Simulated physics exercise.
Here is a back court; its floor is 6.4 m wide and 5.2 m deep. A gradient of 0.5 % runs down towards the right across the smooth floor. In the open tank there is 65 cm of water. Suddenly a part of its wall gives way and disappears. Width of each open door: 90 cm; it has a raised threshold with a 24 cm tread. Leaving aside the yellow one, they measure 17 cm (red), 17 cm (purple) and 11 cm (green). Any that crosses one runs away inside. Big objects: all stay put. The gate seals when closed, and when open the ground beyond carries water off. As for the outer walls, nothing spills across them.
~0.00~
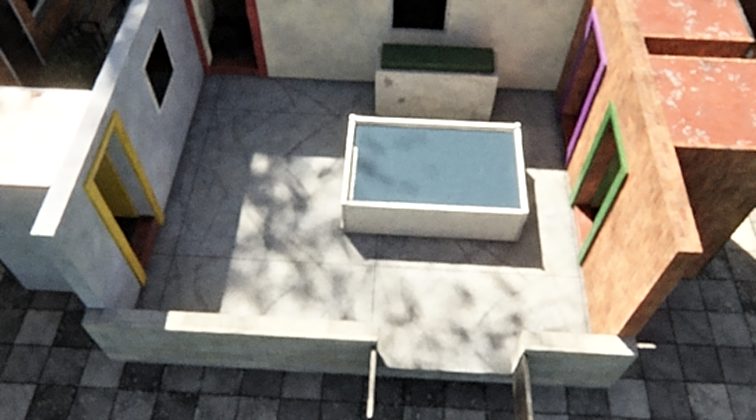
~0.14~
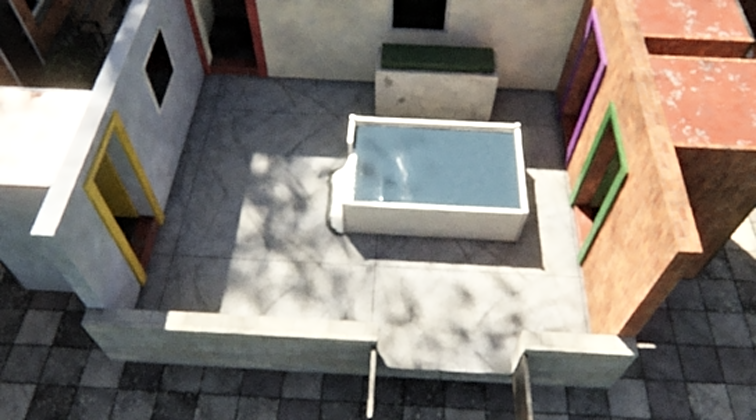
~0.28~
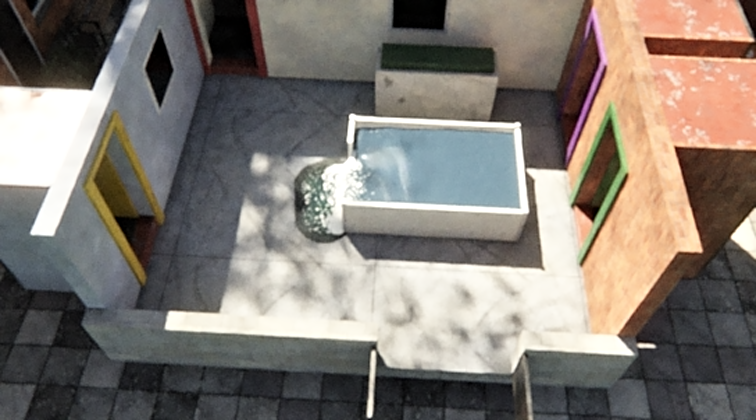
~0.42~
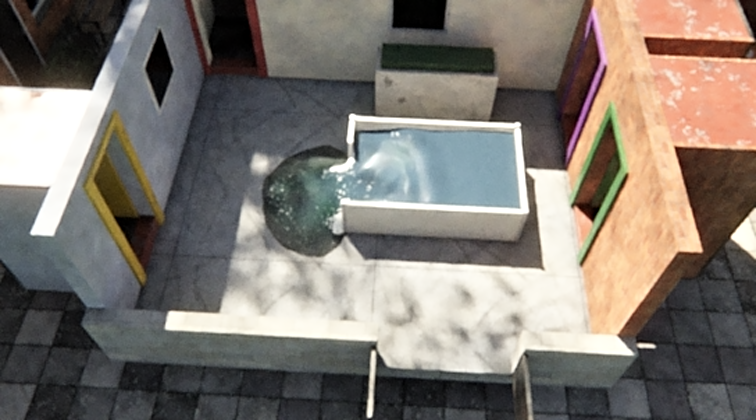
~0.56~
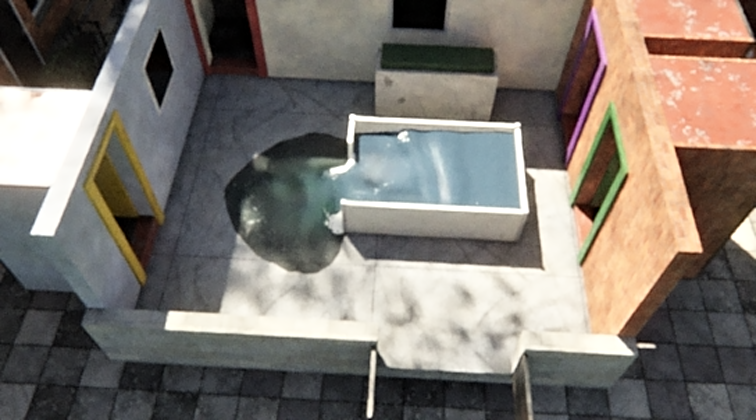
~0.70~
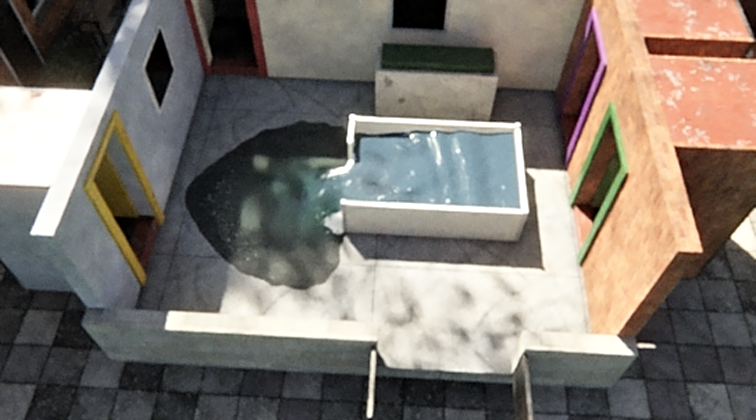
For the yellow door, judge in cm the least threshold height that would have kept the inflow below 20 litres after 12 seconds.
A threshold of about 21 cm.
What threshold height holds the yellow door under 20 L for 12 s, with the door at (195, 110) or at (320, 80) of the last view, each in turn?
12.5 and 5.5 cm.
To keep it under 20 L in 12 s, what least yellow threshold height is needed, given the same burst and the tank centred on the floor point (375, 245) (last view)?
At least roughly 32 cm high.
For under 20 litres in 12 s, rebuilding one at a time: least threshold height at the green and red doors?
Close to 9.0 cm (green) and close to 21 cm (red).
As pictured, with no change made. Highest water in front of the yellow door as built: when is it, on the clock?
The level tops out around 2.2 s.
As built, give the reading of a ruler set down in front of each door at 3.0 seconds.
At the red door the depth is 25 cm, at purple 0 cm, at green 0 cm and at yellow 25 cm.
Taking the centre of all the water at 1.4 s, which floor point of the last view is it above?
Centre of the water: Approx. (381, 196) px.
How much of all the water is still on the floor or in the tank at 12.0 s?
Close to 92 in a hundred.
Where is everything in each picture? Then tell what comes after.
Still water, 65 cm deep, in the open tank at (434, 166); the yellow door at (132, 212) is dry, in the first picture.
The gap is at (350, 190), the front 0.3 m out at (331, 179); the back of the open tank holds 65 cm, in the second picture.
Water pours out at (350, 192) and has run 0.8 m, to (300, 189); about 11 cm deep outside, 65 cm at the back, in the third picture.
The gap is at (350, 193), the front 1.3 m out at (268, 197); the back of the open tank holds 65 cm, in the fourth picture.
Water pours out at (350, 193) and has run 1.9 m, to (231, 195); about 5 cm deep outside, 65 cm at the back, in the fifth picture.
The gap is at (350, 193), the front 2.5 m out at (191, 199); the back of the open tank holds 65 cm; the yellow door at (132, 212), 3.1 m from the gap, is still 0.8 m from the nearest water, in the sixth picture.
After 1.4 s water covers 35 % of the floor, deepest (35 cm) near (339, 207); 24 cm at the yellow door, 0 litres in over its 26 cm threshold.
After 3.0 s water covers 45 % of the floor, deepest (31 cm) near (131, 323); 25 cm at the yellow door, 0 litres in over its 26 cm threshold.
After 12.0 s water covers 95 % of the floor, deepest (14 cm) near (588, 349); 6 cm at the yellow door, 1 litre in over its 26 cm threshold.
At the yellow door as built, the water arrived by 1.1 s and peaked near 26 cm at 2.2 s.
With a threshold of 17 cm, 58 litres would have come in within the 12 s; with 23 cm, 8 litres. So under 20 litres takes about 21 cm.
